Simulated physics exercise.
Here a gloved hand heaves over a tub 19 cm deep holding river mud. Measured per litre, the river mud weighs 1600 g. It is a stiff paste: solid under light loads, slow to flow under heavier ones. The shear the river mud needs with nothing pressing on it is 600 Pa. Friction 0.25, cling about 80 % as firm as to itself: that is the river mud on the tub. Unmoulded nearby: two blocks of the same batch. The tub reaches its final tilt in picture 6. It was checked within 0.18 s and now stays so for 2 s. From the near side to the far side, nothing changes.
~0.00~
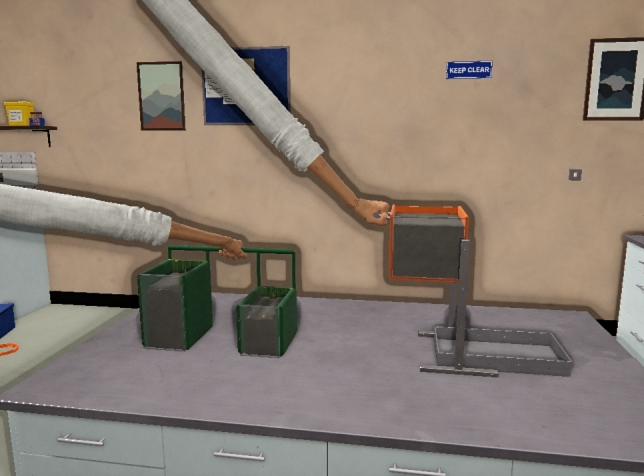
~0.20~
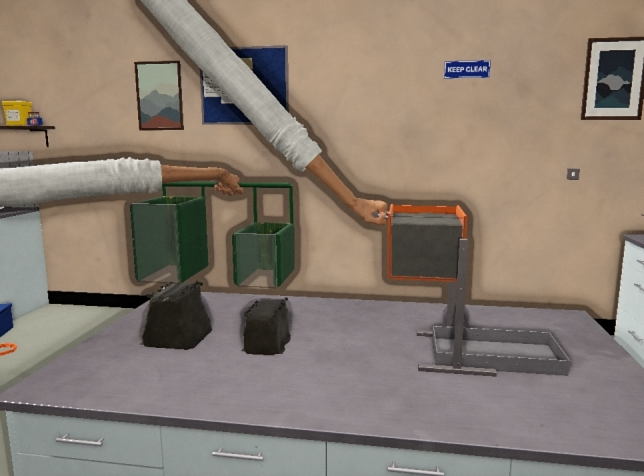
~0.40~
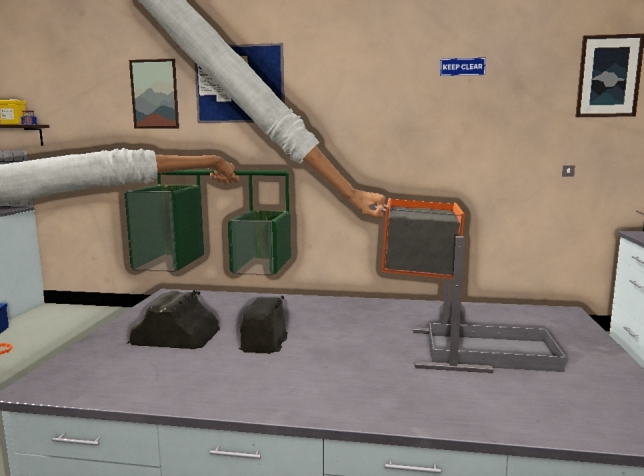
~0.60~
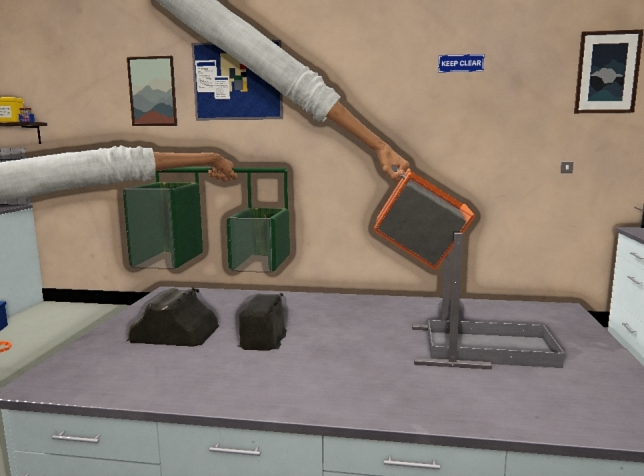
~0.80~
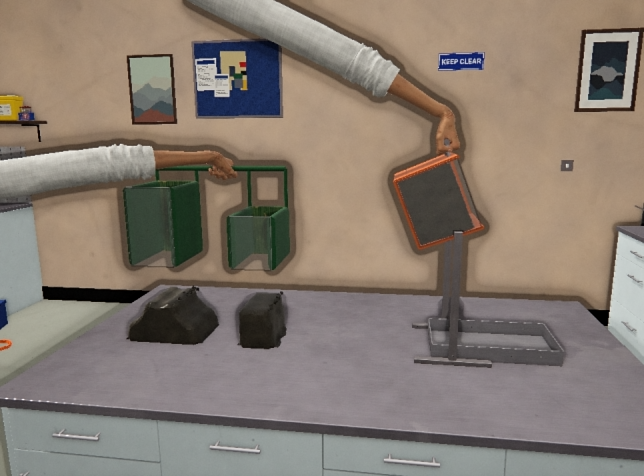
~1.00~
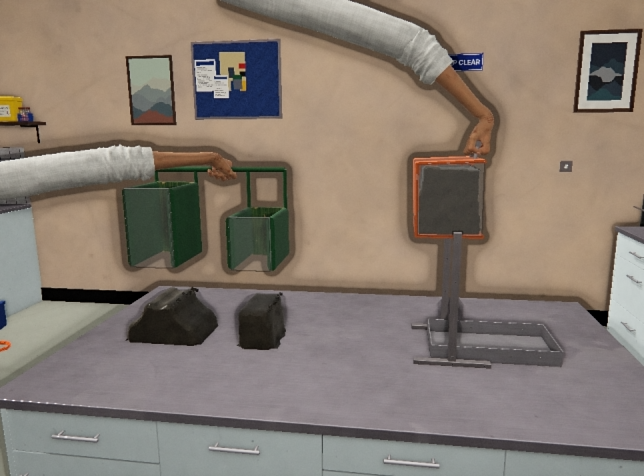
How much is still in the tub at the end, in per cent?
Around 50 percent.
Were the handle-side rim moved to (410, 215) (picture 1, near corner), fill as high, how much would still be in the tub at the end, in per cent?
That would leave about 100 % in the tub.
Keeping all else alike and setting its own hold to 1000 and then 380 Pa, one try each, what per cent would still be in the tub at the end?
In order: Around 100 % and around 40 %.
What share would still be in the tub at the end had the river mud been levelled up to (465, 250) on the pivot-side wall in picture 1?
In that case, around 100 percent.
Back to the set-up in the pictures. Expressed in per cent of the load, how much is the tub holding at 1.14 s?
Roughly 90 per cent.
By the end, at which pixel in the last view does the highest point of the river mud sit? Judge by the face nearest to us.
I'd say it peaks at roughly (442, 201) in the last picture.
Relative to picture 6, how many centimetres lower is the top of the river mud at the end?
About 10 cm.
By 1.14 s, the tub is at 89 degrees and holds 90 %.
By 1.31 s, the tub is at 89 degrees and holds 64 %.
By 1.48 s, the tub is at 89 degrees and holds 51 %.
By 1.65 s, the tub is at 89 degrees and holds 50 %.
By 3.00 s, at the end, the tub is at 89 degrees and holds 50 %.
